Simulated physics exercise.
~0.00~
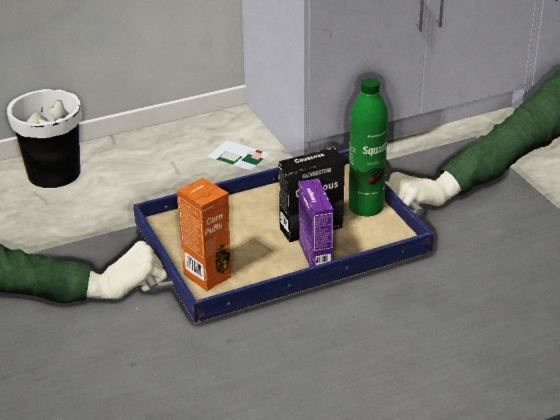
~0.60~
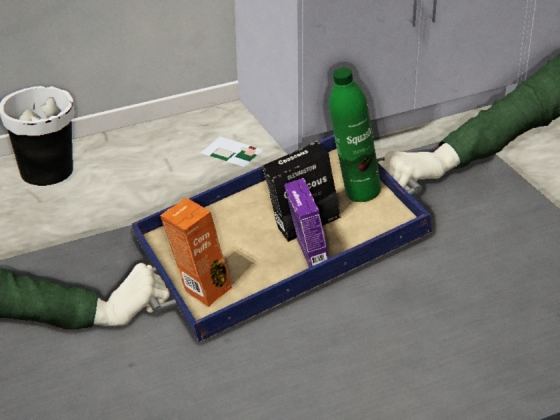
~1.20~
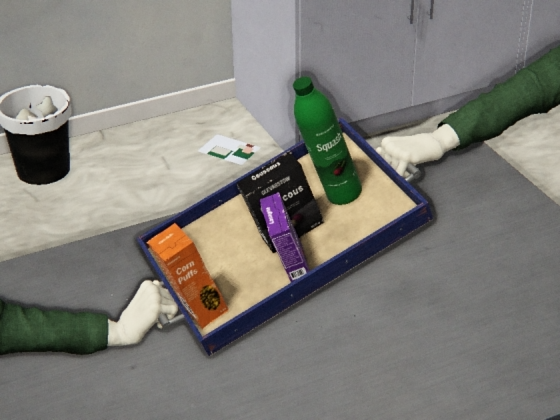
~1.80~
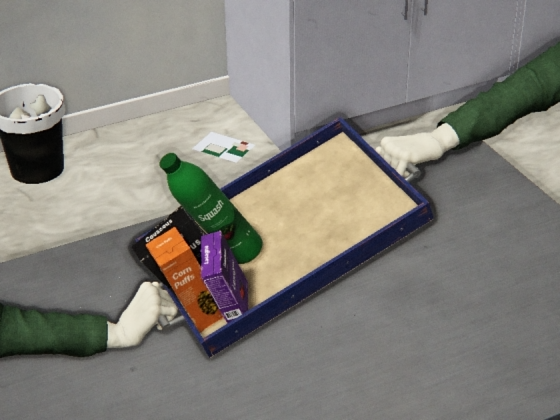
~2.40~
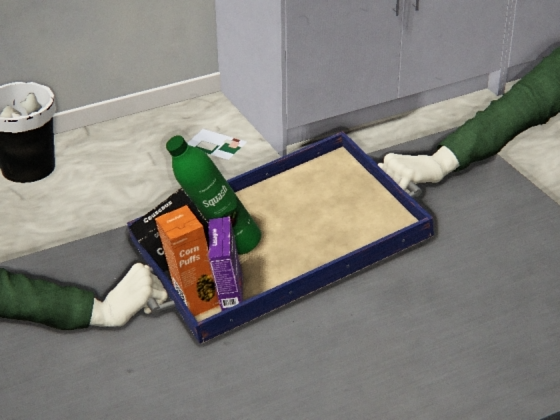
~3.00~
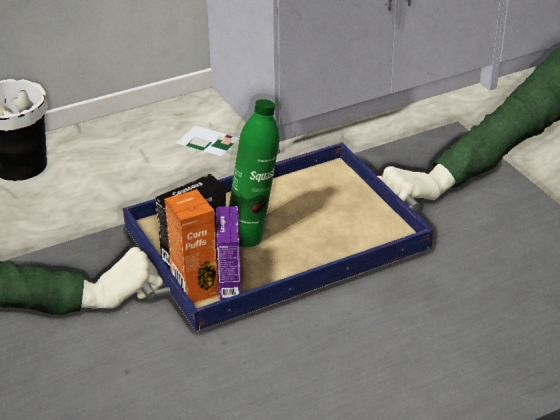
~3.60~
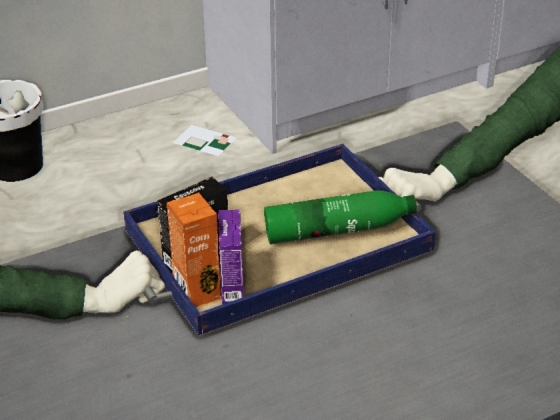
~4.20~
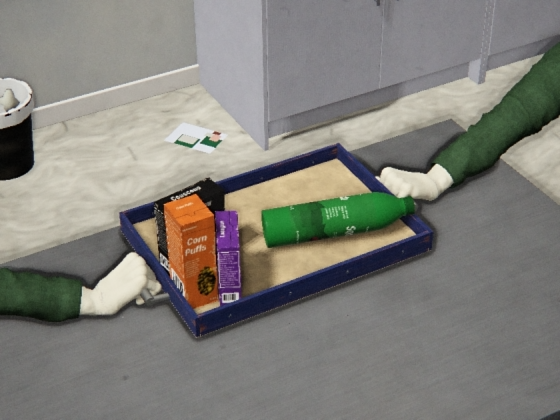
Tray held by two gloved hands dipping left, its cartons and green bottle sliding down, then levelling as the bottle topples rightward.
